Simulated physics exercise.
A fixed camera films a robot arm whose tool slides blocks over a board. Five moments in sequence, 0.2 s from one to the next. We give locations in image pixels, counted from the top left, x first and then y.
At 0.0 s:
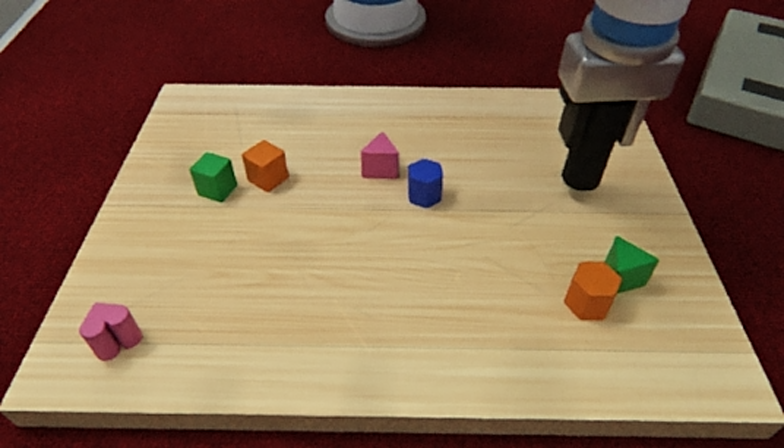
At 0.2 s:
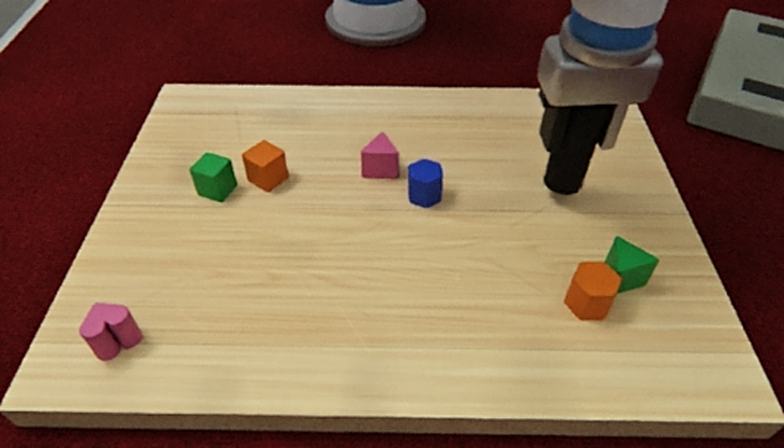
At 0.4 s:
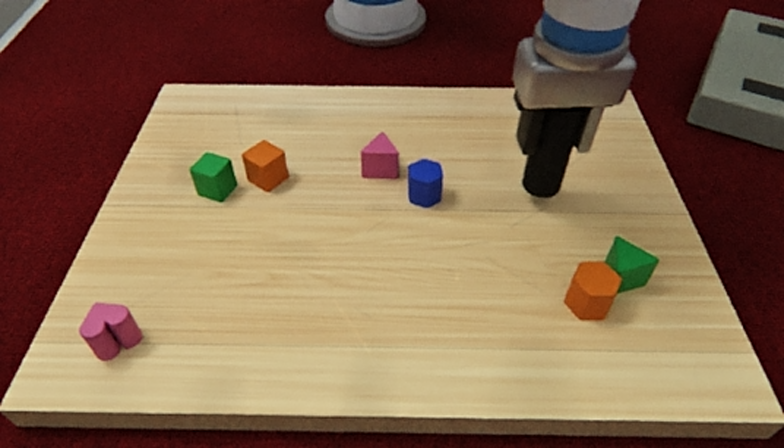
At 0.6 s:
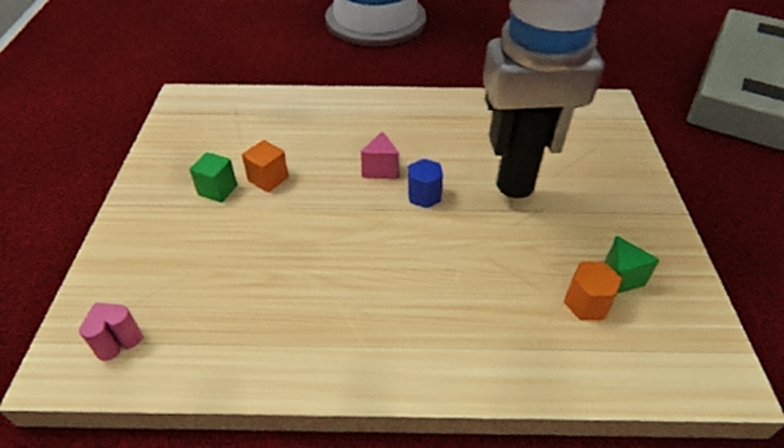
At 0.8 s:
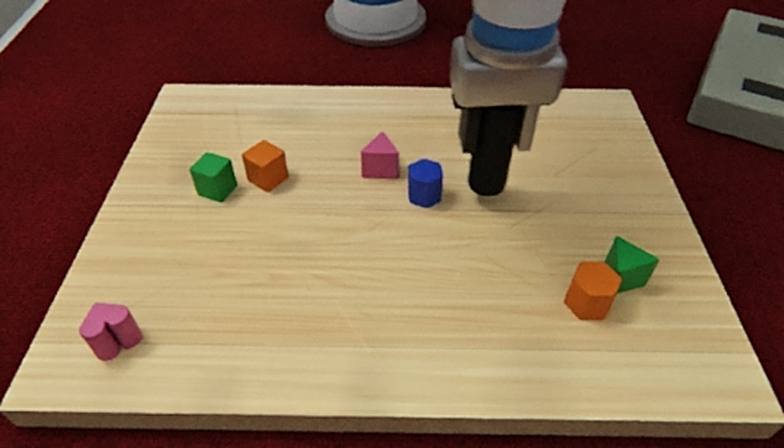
A pale wooden board lies on a dark red cloth, seen from above at an angle by a still camera. Green and orange cubes sit at upper left, a pink triangular block and blue hexagon near upper centre, a pink heart at lower left, and an orange hexagon beside a green triangular block at right. A robot arm's black tool slides steadily left toward the blue hexagon, touching nothing.
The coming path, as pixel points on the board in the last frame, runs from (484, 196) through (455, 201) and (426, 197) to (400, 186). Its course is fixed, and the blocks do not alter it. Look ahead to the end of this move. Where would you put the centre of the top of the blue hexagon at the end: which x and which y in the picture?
The top centre is at (365, 155).
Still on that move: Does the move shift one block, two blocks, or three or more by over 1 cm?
My count: 2.
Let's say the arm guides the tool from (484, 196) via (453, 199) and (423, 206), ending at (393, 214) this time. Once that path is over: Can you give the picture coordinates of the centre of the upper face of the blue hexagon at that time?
It is going to be at (368, 169).
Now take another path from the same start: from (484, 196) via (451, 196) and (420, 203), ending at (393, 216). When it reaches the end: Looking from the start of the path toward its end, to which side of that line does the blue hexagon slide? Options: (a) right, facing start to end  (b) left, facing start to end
Option a.
What follows on the original path. Halfway along, tool at (440, 187); blue hexagon at (406, 166), turned 20° clockwise.
At the end, tool at (400, 173); pink triangular block at (372, 136); blue hexagon at (366, 155), turned 15° clockwise.
